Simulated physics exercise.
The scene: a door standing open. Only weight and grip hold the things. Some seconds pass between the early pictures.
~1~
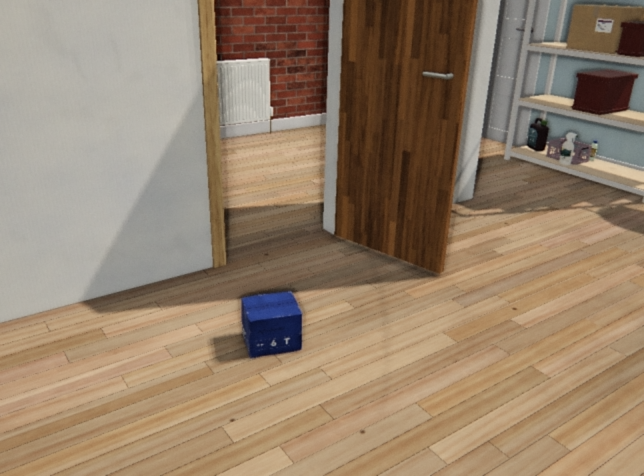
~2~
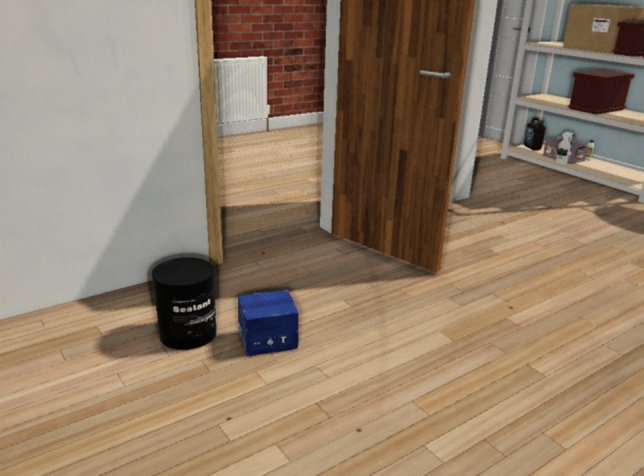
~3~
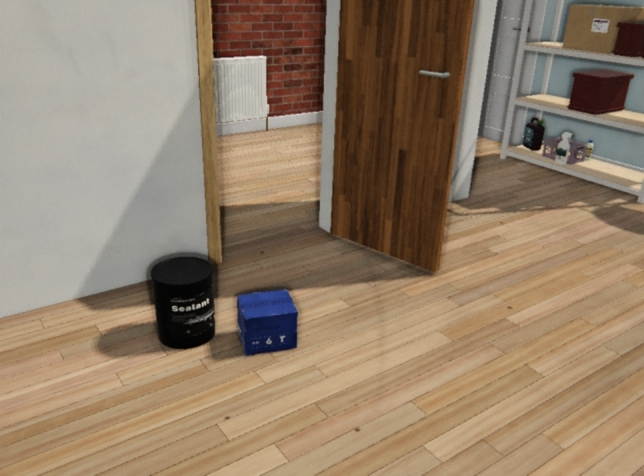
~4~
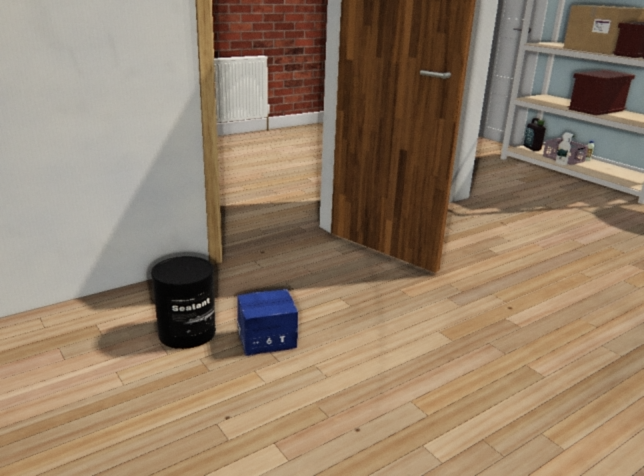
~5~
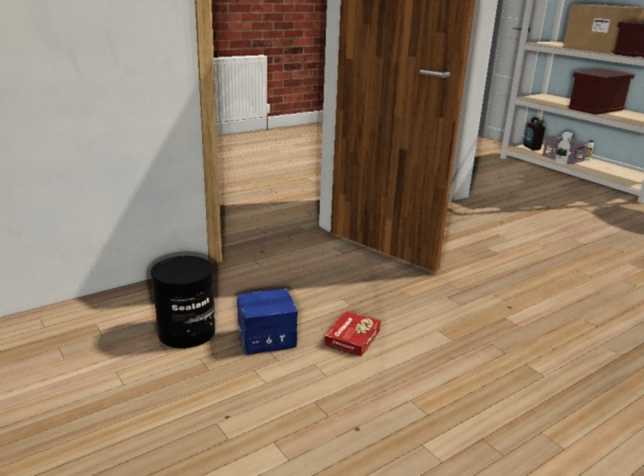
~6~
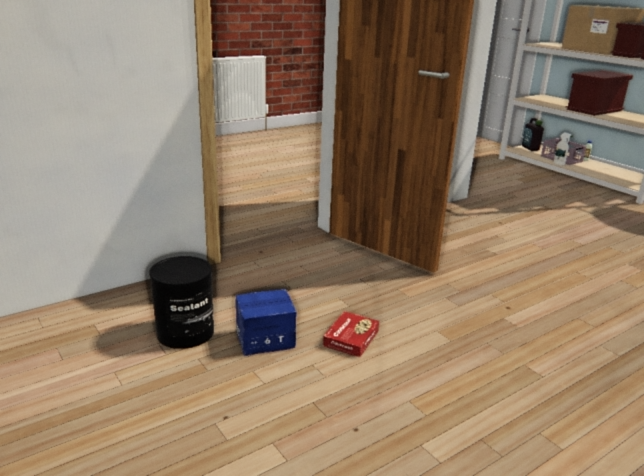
A black pail appeared to the left of a blue parcel on the wooden floor, then a red packet showed up on its right, while the door stood wide open and still.
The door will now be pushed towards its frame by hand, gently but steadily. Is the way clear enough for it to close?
In the end the door closes.
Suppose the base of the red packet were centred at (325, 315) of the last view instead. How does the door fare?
Then it closes.
Then, 0.60 s past the last view, door 82° open.
Then, 1.10 s past the last view, door 51° open.
Then, 1.60 s past the last view, door 19° open.
Finally, door 0° open; all 3 still in place. Final places as the last picture's camera would see them, red packet near (352, 333).
